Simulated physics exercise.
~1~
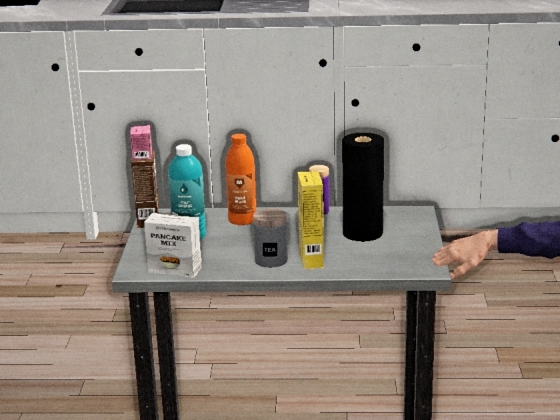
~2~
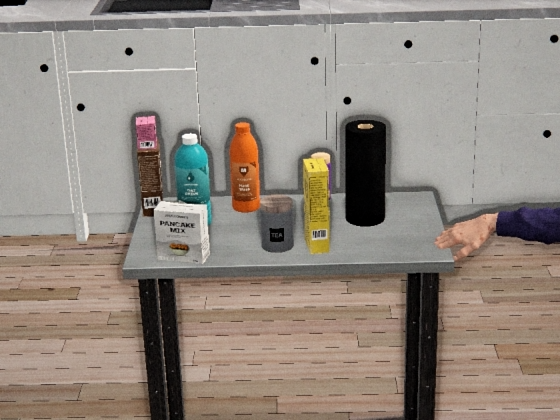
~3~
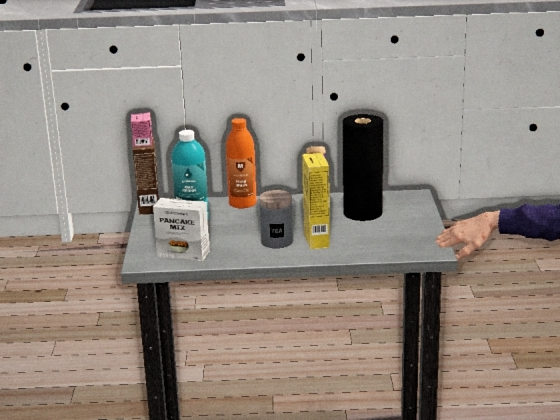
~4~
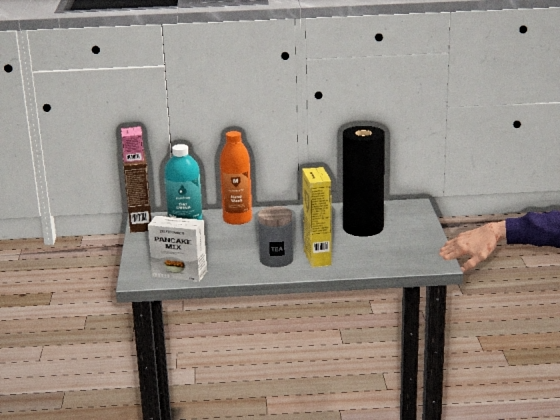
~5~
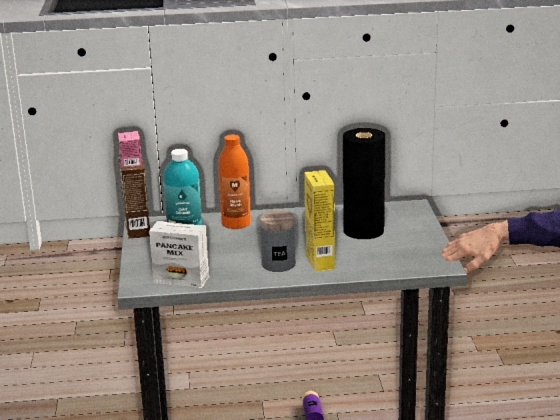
A small purple container drops off the back of a jolted table and lies underneath.
